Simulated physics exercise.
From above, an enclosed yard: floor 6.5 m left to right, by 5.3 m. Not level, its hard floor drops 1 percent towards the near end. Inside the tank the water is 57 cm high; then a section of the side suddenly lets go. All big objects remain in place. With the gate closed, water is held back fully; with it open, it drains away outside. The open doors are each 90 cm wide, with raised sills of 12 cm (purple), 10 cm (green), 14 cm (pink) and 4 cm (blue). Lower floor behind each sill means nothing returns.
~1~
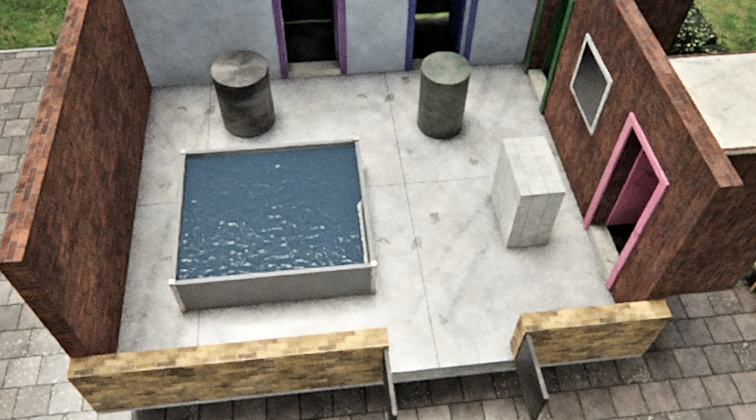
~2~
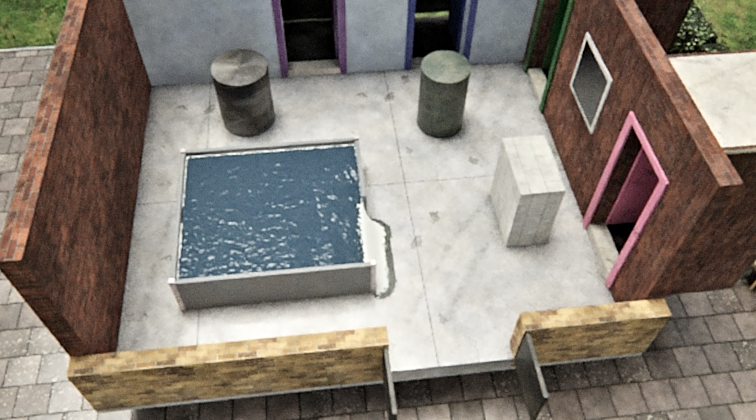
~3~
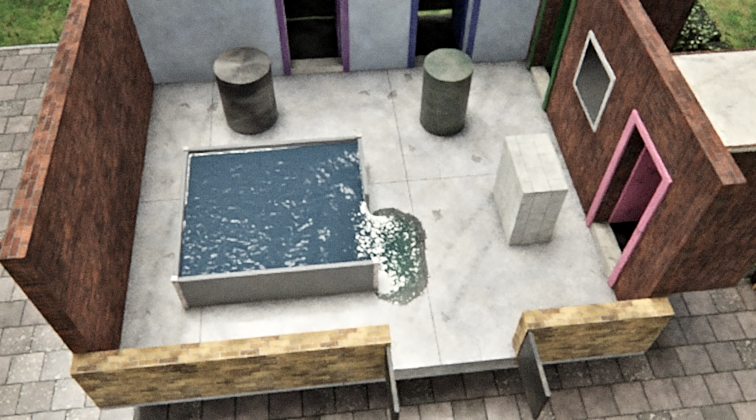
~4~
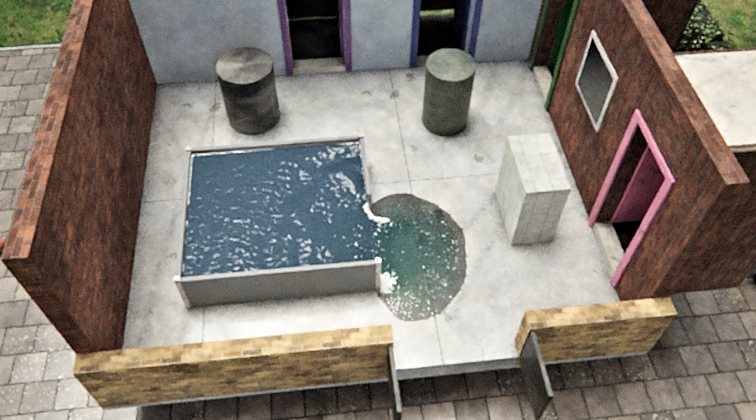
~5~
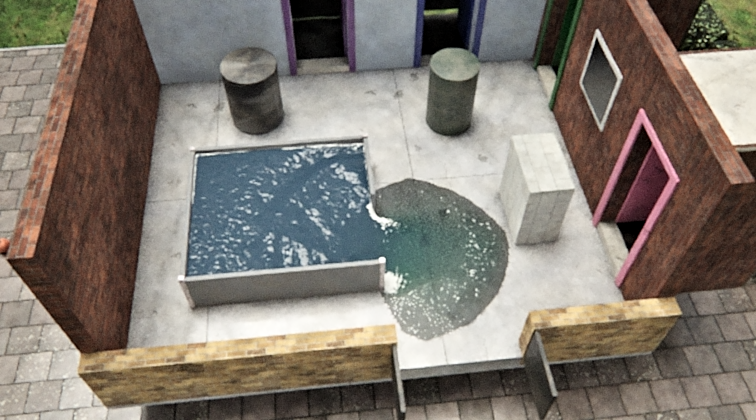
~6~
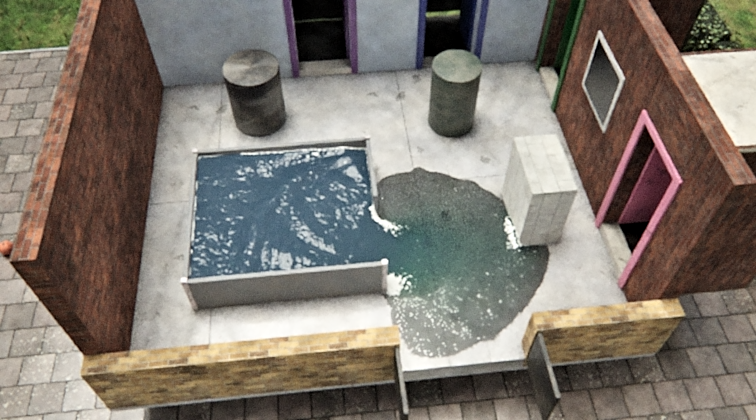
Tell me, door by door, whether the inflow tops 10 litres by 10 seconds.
Outcome: Purple door: Short, green door: Surplus, pink door: Surplus, blue door: Surplus.
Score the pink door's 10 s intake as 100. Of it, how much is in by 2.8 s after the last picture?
Share by then: ~ 50 %.
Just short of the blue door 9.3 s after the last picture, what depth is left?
It's some 7.5 centimetres deep.
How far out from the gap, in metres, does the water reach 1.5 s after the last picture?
That's near 4.2 m in a straight line.
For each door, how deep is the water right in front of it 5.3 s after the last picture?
Centimetres: Purple 4 / green 15 / pink 18 / blue 9.
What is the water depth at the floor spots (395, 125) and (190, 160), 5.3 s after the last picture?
5 and 0 cm, in that order.
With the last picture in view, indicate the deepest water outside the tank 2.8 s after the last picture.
In the final picture, near (637, 329).
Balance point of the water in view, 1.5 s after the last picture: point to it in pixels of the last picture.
Near (366, 237).
Then, 0.7 s after the last picture water covers 25 % of the floor and is deepest (34 cm) near (391, 268); purple door not reached, green door not reached, pink door 8 cm at the sill, 1 L in, blue door not reached.
Then, 1.5 s after the last picture water covers 35 % of the floor and is deepest (40 cm) near (610, 332); purple door not reached, green door not reached, pink door 22 cm at the sill, 13 L in, blue door not reached.
Then, 2.8 s after the last picture water covers 50 % of the floor and is deepest (29 cm) near (637, 329); purple door not reached, green door 10 cm at the sill, 0 L in, pink door 21 cm at the sill, 57 L in, blue door 3 cm at the sill, 0 L in.
Then, 5.3 s after the last picture water covers 70 % of the floor and is deepest (20 cm) near (607, 249); purple door 4 cm at the sill, 0 L in, green door 15 cm at the sill, 28 L in, pink door 18 cm at the sill, 104 L in, blue door 9 cm at the sill, 26 L in.
Then, 9.3 s after the last picture water covers 85 % of the floor and is deepest (12 cm) near (624, 330); purple door 4 cm at the sill, 0 L in, green door 9 cm at the sill, 41 L in, pink door 10 cm at the sill, 118 L in, blue door 8 cm at the sill, 77 L in.
